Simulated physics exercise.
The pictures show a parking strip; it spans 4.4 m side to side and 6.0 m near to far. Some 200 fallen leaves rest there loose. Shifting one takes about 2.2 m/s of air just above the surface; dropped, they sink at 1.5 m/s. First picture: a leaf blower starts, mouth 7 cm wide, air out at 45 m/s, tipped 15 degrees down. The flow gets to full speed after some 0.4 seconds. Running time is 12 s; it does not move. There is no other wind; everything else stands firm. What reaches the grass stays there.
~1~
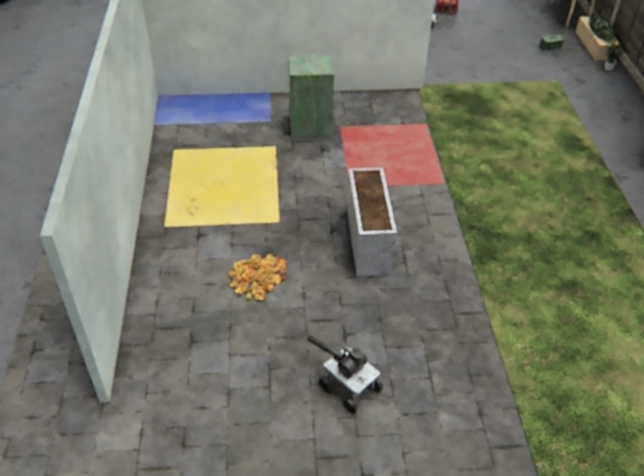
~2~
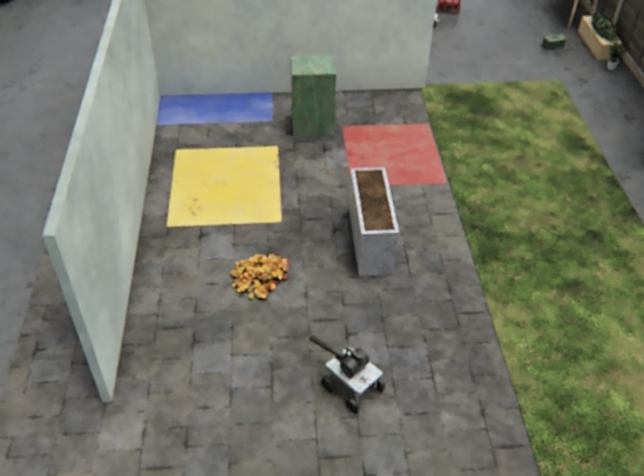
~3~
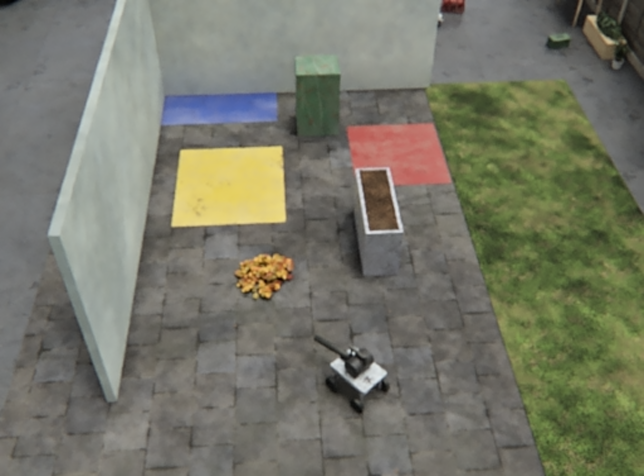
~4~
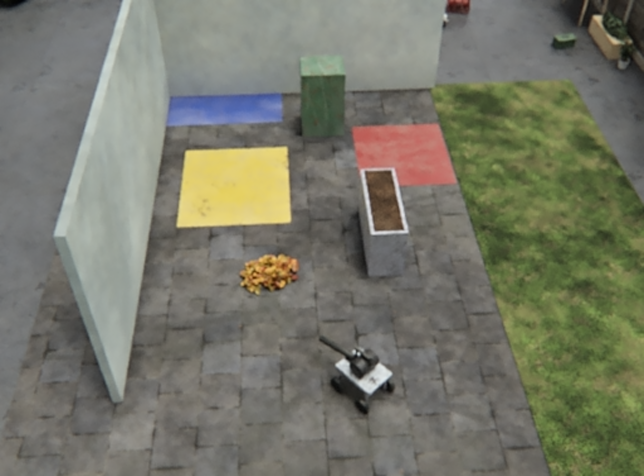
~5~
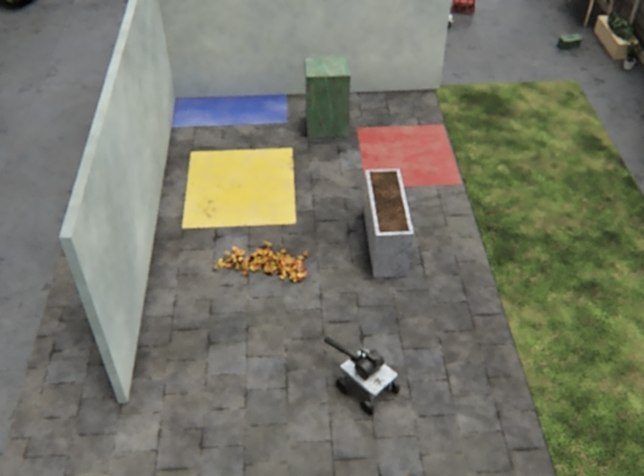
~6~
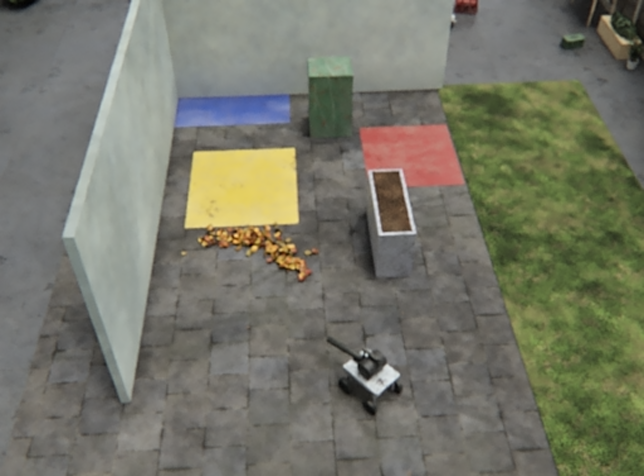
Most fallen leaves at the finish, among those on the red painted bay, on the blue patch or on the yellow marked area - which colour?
Blue has most.
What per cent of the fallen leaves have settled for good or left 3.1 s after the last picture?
The share is about 10 %.
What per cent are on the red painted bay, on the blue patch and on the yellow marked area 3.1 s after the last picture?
0 % red, 30 % blue, 50 % yellow.
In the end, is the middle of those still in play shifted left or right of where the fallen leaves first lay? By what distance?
Shift: Toward the left-hand side, approx. 1.0 m.
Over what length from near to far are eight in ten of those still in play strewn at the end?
The middle bunch covers about 2.4 m from near to far.
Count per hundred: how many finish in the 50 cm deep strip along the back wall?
Roughly 40 per cent.
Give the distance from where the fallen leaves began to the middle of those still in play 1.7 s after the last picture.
The centre ends up some 2.2 m from the start.
Then, 1.7 s after the last picture, 100 % are on the move or not yet settled, 56 % are on the yellow marked area, 17 % on the blue patch and 0 % on the red painted bay; the middle of those still in play is near (228, 178).
Then, 3.1 s after the last picture, 90 % are on the move or not yet settled, 48 % are on the yellow marked area, 30 % on the blue patch and 0 % on the red painted bay; the middle of those still in play is near (217, 156).
Then, 5.8 s after the last picture, 76 % are on the move or not yet settled, 31 % are on the yellow marked area, 42 % on the blue patch and 0 % on the red painted bay; the middle of those still in play is near (214, 141).
Then, 11.2 s after the last picture, at the end, 24 % are on the yellow marked area, 45 % on the blue patch and 0 % on the red painted bay; the middle of those still in play is near (216, 130).
